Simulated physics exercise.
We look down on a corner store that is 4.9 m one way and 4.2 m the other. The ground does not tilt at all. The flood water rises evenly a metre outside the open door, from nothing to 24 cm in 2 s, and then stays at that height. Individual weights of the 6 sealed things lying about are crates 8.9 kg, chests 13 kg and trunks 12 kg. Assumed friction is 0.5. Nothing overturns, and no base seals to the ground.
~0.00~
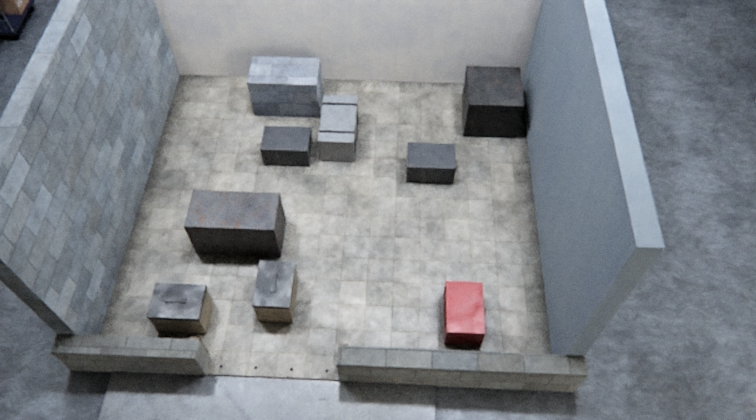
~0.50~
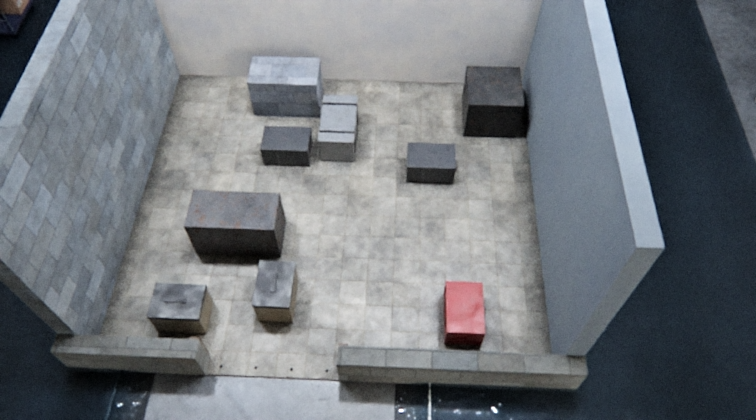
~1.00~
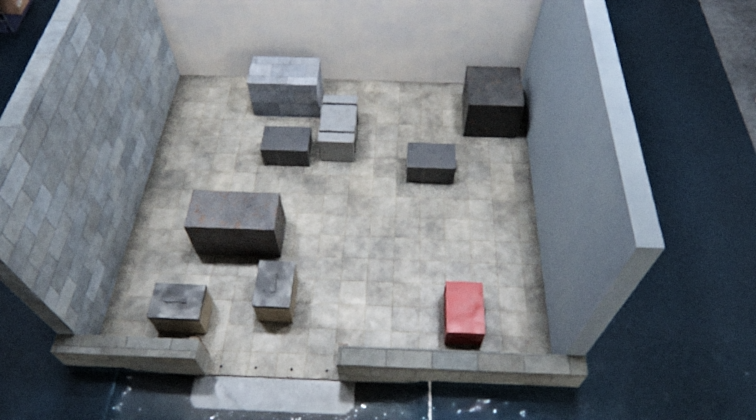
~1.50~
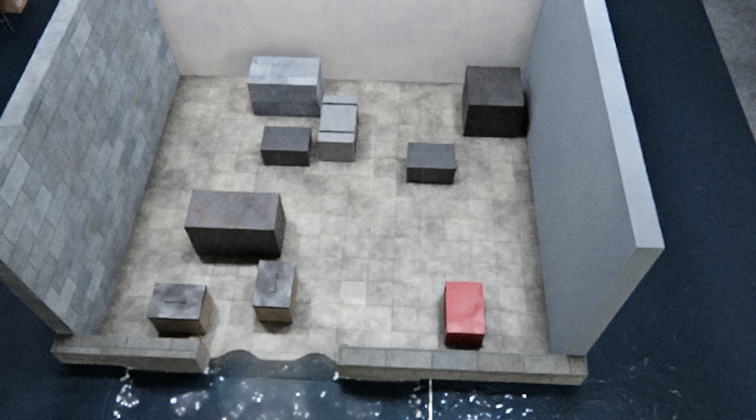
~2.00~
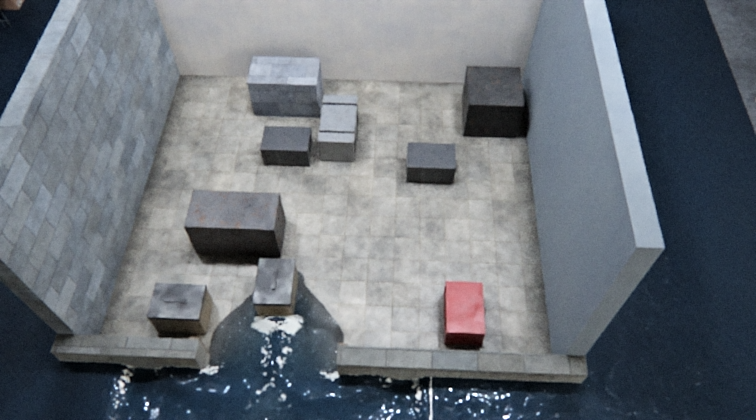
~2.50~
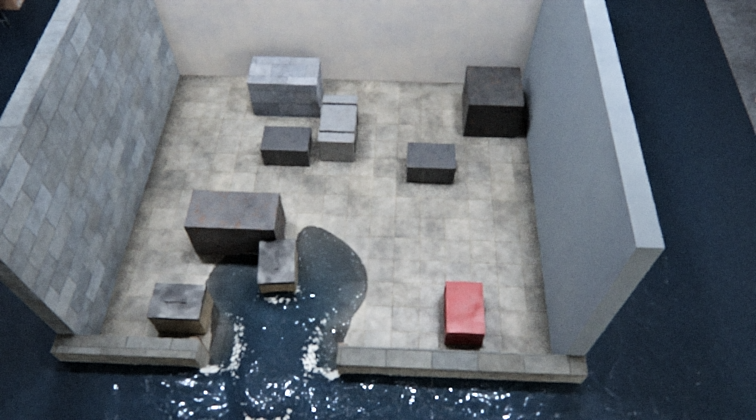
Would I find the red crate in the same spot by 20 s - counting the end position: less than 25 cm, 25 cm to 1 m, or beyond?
My money says it edges along a bit.
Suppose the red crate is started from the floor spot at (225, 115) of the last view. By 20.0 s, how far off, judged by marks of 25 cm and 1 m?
Here it heads a good way off.
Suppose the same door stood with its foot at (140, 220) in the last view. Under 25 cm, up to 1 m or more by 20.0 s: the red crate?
Result for the red crate - displaced a long way.
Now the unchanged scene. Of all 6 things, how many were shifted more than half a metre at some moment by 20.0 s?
All told, that gives 6.
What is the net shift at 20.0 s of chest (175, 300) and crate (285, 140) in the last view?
In that order: 20 cm, 120 cm.
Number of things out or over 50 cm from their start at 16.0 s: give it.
The answer is 5.
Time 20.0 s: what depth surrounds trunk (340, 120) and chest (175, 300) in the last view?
Depth approx. 19 cm / 19 cm.
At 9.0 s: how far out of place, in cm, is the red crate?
About 5 cm.
After 4.0 s the red crate is near (465, 307), 0.0 m from its start, aground; 0 afloat.
After 9.0 s the red crate is near (461, 306), 0.0 m from its start, aground; 5 afloat.
After 16.0 s the red crate is near (411, 293), 0.6 m from its start, afloat; 6 afloat.
After 20.0 s the red crate is near (499, 272), 0.5 m from its start, afloat; 6 afloat.
